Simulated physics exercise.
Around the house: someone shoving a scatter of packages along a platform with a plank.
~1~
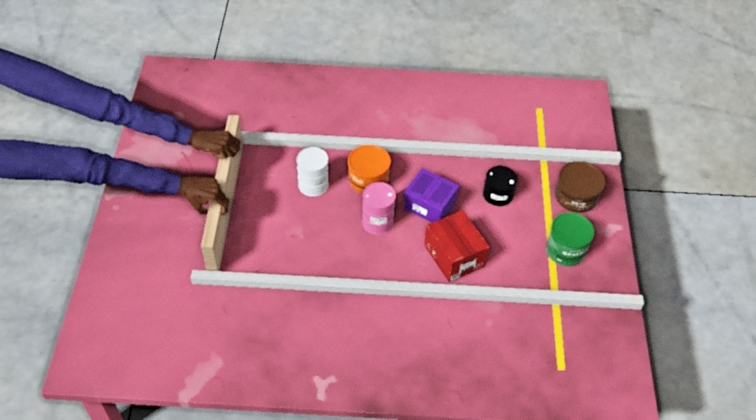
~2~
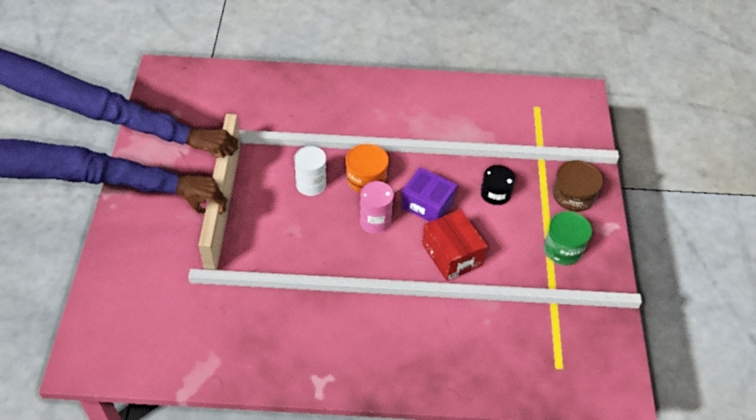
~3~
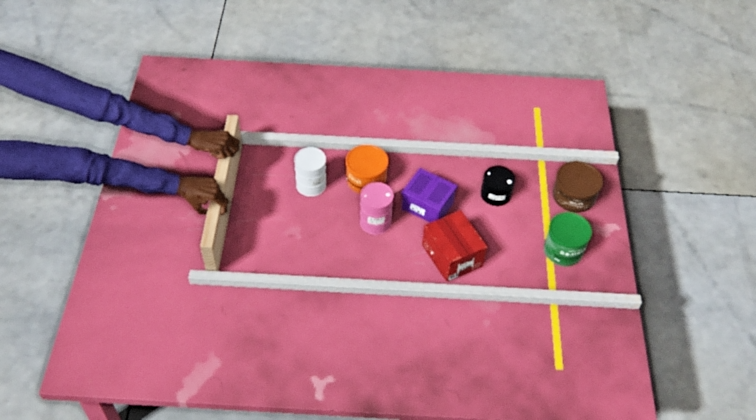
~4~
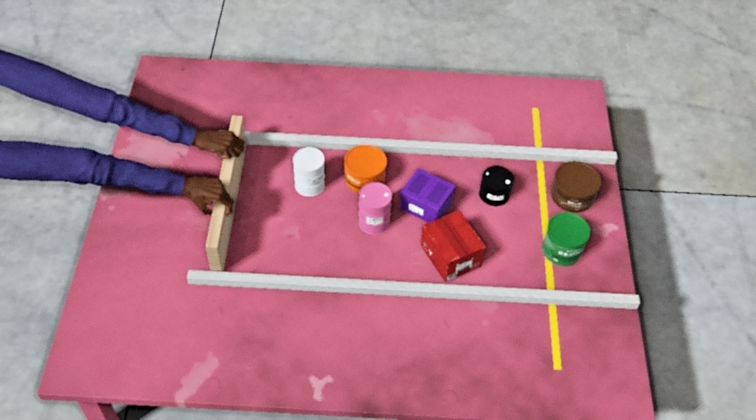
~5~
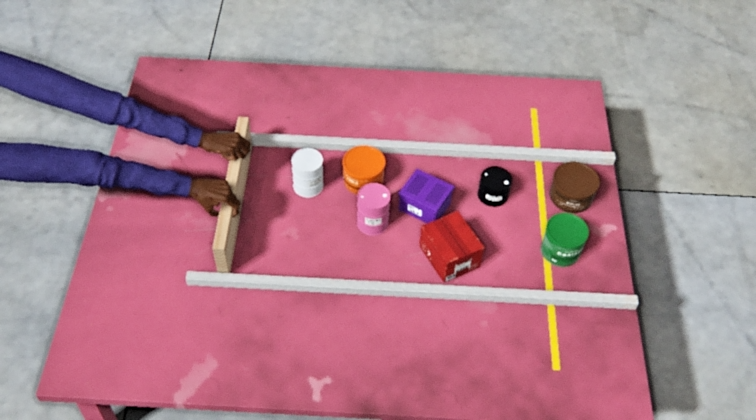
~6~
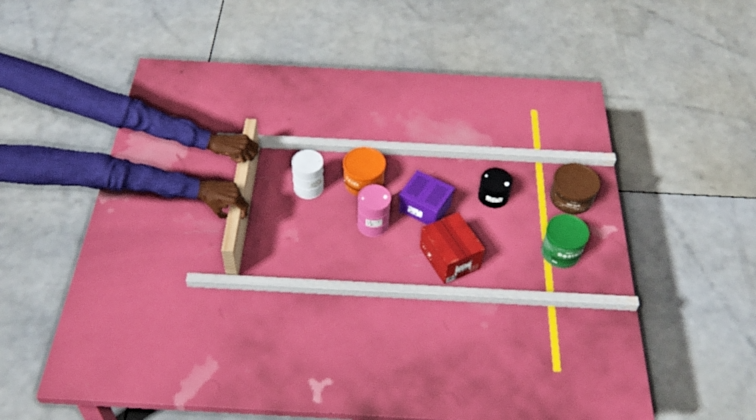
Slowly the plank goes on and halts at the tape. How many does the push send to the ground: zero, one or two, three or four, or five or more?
Outcome: The number that fall off is one or two.
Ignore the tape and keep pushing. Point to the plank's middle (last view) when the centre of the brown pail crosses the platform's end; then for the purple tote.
About (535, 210), and (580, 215) for the other.
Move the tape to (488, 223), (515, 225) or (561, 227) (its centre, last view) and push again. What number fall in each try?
The counts: 0, 0 and 1.
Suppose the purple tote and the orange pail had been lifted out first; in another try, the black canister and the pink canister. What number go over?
Fallen: 1, and 0 in the other try.
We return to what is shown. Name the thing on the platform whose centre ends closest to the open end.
The green pail.
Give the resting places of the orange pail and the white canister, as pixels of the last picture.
About (562, 169), and the other about (560, 193).
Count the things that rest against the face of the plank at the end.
In contact: 4.
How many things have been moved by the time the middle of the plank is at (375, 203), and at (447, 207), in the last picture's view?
4 and 6.
A little later, none off yet; brown pail at rest near (574, 189); green pail at rest near (564, 242); black canister at rest near (495, 188).
Next, none off yet; brown pail moving near (577, 189); green pail at rest near (564, 242); black canister shifted about its own width near (538, 186).
When it is over, the number that fall off is one or two; down, brown pail.
